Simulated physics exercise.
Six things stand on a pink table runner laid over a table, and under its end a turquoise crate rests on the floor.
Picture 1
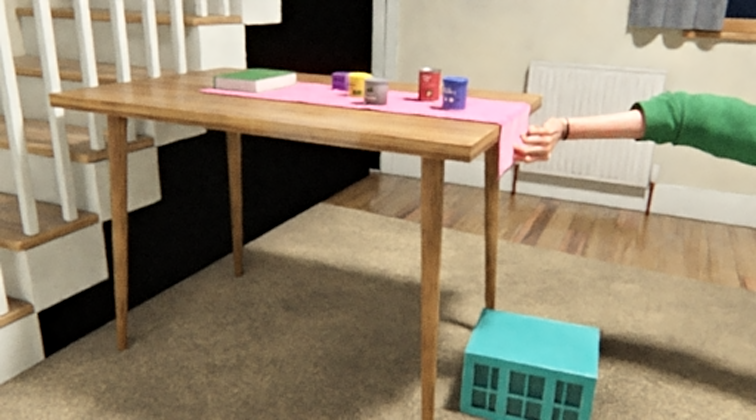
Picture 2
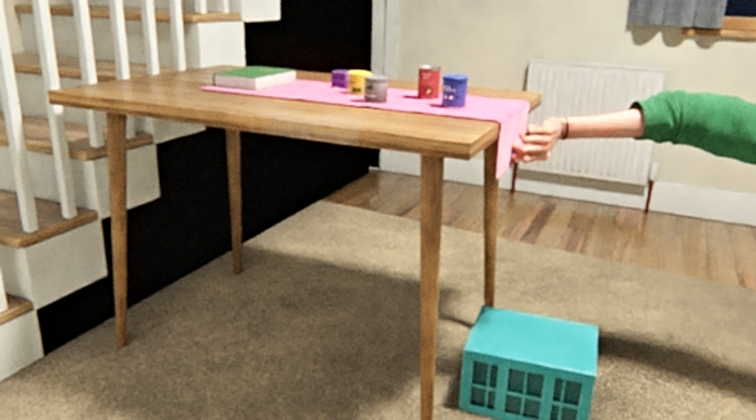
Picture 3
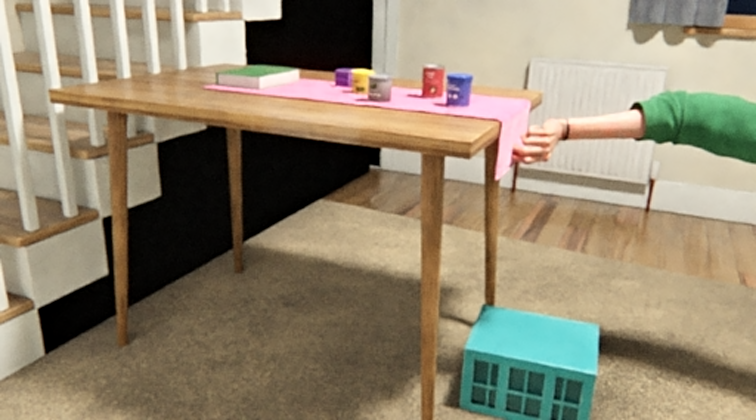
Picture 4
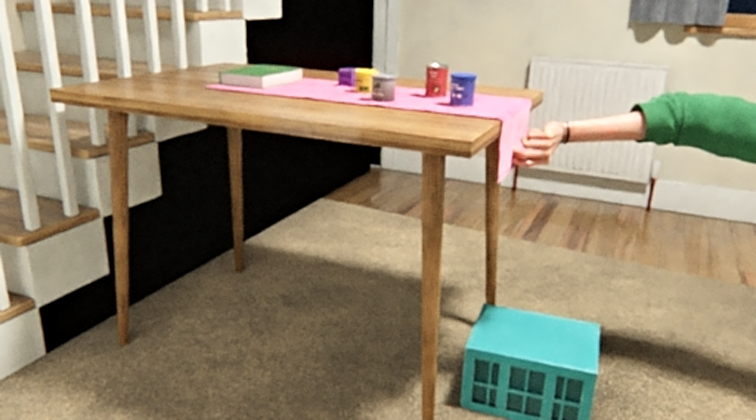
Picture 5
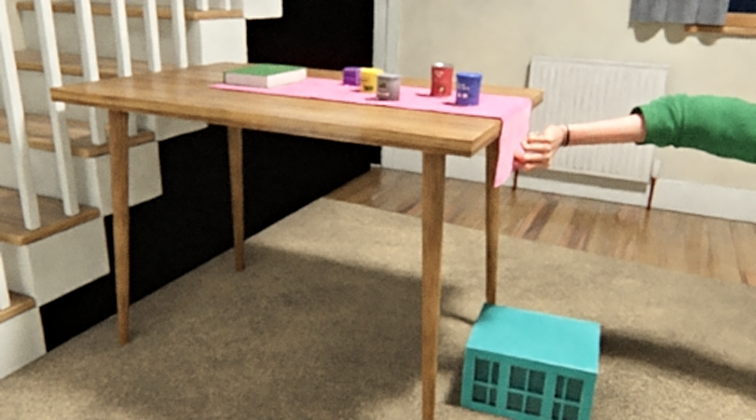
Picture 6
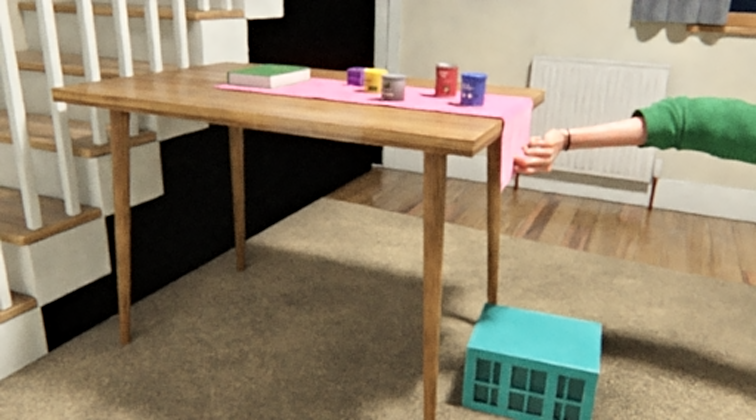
A hand in a green sleeve grips the end of a pink runner on a wooden table, seen from slightly above in a carpeted room with white stairs at left and a radiator behind. On the runner are a green book, purple, yellow, grey, red and blue containers, with a turquoise crate on the floor below. The hand draws the cloth slightly, and everything on it shifts slowly a little rightward together.
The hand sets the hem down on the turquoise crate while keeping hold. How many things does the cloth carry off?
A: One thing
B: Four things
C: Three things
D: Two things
B.
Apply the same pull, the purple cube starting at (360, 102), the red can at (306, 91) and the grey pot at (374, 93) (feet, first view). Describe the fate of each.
As for the purple cube, it leaves the top; the red can, it holds its spot; the grey pot, it leaves the top.
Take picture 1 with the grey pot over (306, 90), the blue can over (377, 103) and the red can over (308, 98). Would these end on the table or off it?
Of these three, the grey pot rides it out, the blue can takes a tumble, the red can rides it out.
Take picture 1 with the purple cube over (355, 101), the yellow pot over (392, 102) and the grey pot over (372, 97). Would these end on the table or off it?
Note - purple cube lost, yellow pot lost, grey pot lost.
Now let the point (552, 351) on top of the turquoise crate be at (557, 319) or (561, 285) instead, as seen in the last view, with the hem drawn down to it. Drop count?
You'd get 3 and then 2.
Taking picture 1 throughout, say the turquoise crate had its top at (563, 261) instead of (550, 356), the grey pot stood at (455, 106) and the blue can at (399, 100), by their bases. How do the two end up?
So the grey pot leaves, and the blue can stays there.
A little later, hem near (507, 270); blue can and red can gone.
Next, hem near (504, 315); blue can, red can and grey pot gone.
When it is over, hem on the crate; blue can, red can, grey pot and yellow pot gone. It carries off four.
